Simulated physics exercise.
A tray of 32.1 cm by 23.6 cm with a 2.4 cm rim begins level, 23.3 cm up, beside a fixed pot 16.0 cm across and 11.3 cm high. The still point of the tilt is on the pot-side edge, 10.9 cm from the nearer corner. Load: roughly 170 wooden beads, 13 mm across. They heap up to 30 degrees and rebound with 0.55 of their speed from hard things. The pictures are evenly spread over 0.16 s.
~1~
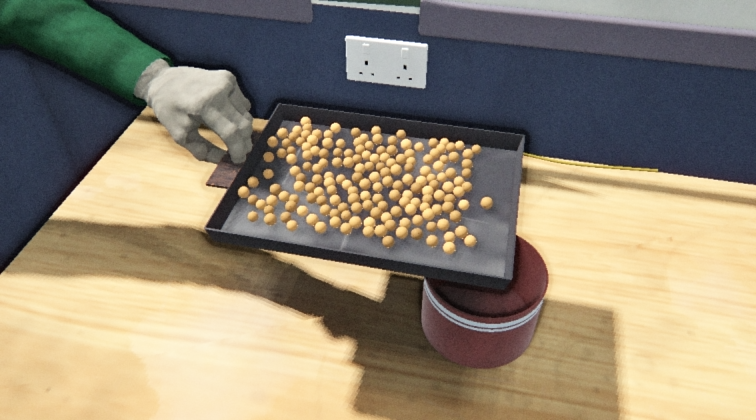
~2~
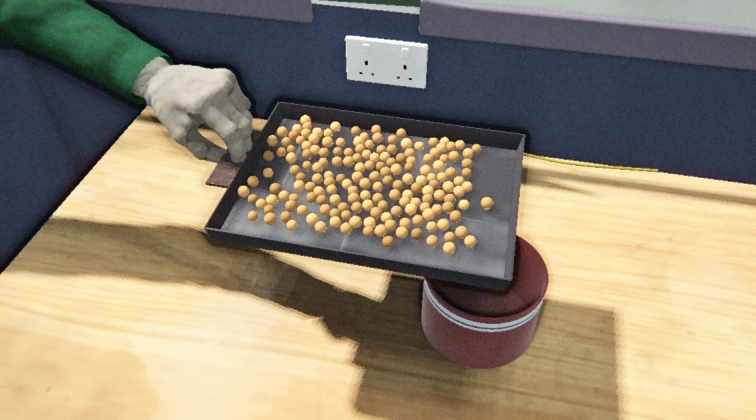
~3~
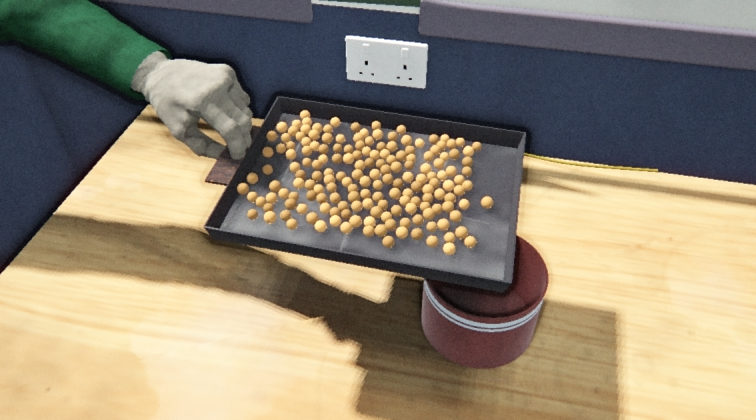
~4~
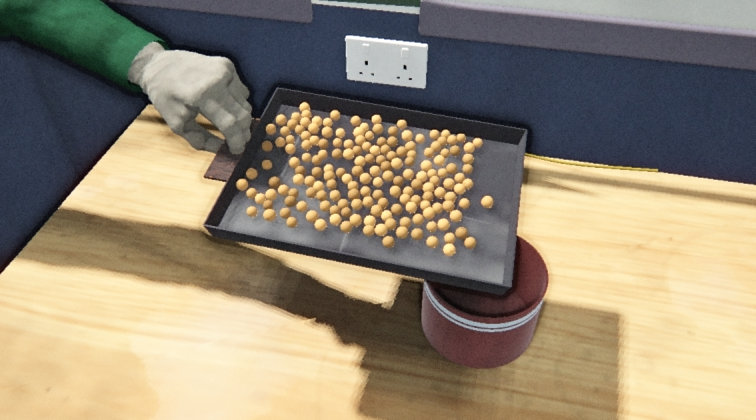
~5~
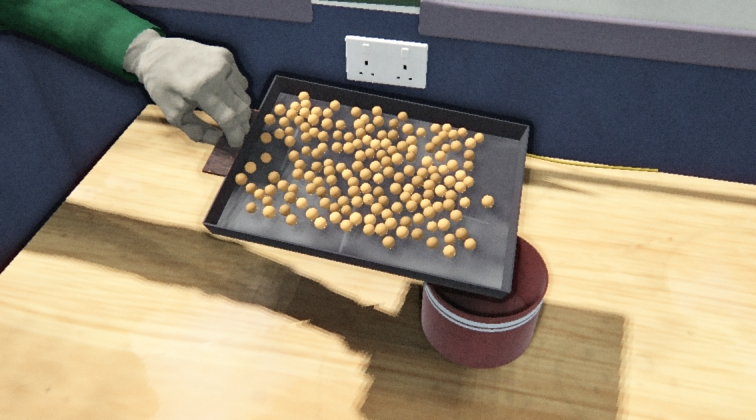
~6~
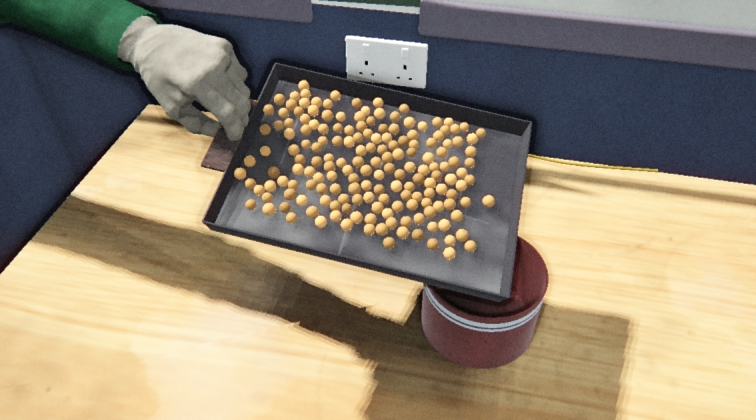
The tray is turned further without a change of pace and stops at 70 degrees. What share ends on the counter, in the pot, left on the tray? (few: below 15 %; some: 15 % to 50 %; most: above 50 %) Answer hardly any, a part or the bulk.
Counter: The bulk, pot: Hardly any, tray: A part.
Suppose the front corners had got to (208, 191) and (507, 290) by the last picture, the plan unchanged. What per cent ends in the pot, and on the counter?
Pot 0, counter 85.
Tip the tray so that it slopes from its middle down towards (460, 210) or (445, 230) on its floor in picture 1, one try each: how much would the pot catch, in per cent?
About 0 and 0 per cent.
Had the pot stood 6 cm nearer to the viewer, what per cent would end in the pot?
Then about 25 per cent.
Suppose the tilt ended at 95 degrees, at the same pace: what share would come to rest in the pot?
In that case some 5 per cent.
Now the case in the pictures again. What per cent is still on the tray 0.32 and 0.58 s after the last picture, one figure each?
In turn: 100, 40.
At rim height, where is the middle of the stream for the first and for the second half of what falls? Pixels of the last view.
First near (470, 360), later near (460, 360).
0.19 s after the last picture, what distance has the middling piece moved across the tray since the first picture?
Roughly 3 cm.
Then, 0.19 s after the last picture, tilt 44 degrees; the tray holds 100 %, the pot 0 %.
Then, 0.32 s after the last picture, tilt 63 degrees; the tray holds 100 %, the pot 0 %.
Then, 0.58 s after the last picture, tilt 70 degrees; the tray holds 40 %, the pot 0 %.
In the end, counter 70 %, pot 0 %, tray 30 %.
